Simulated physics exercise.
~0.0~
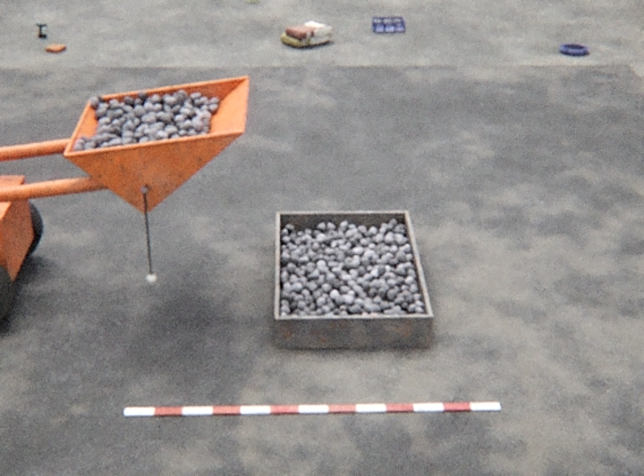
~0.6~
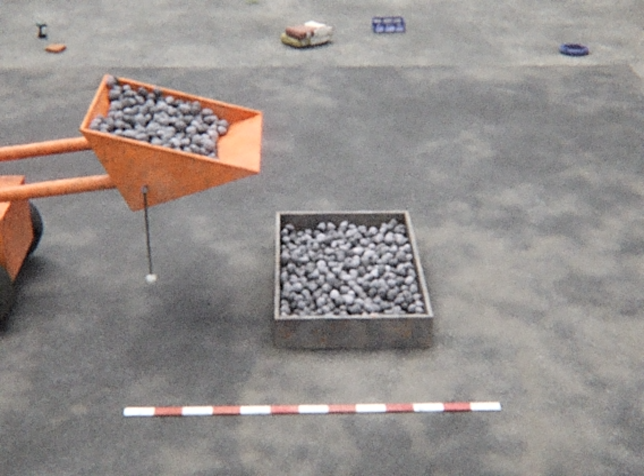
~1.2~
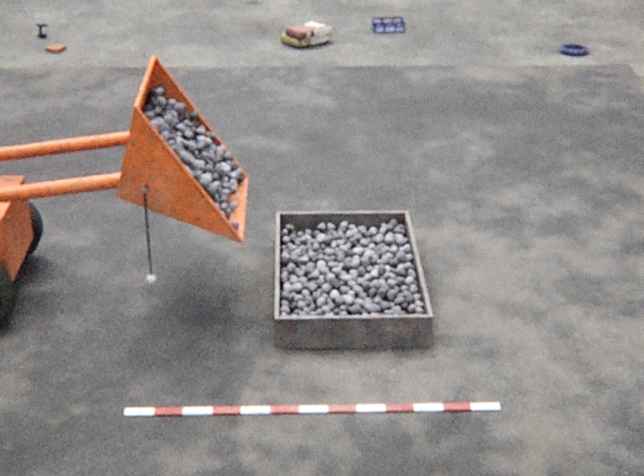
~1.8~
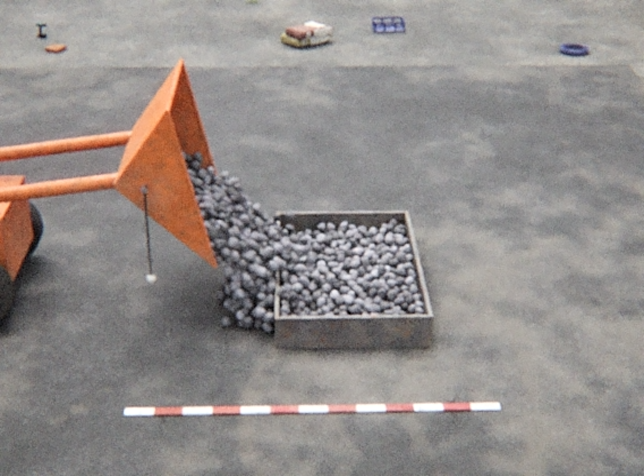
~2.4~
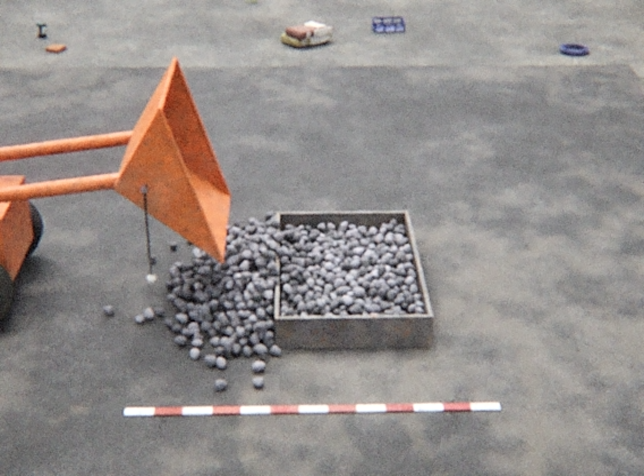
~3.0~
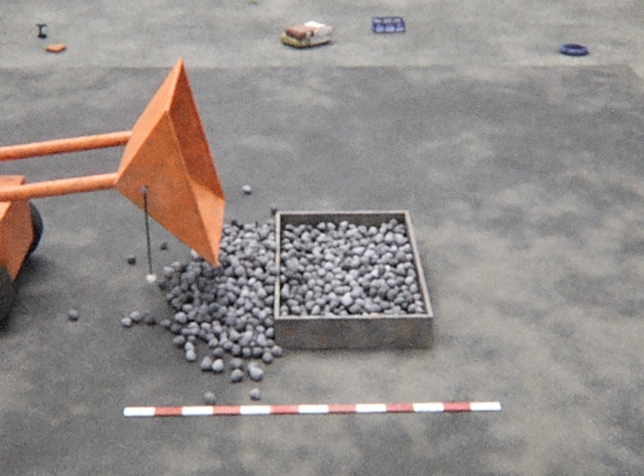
An orange bucket tips and spills most of its grey stones short of the bin.
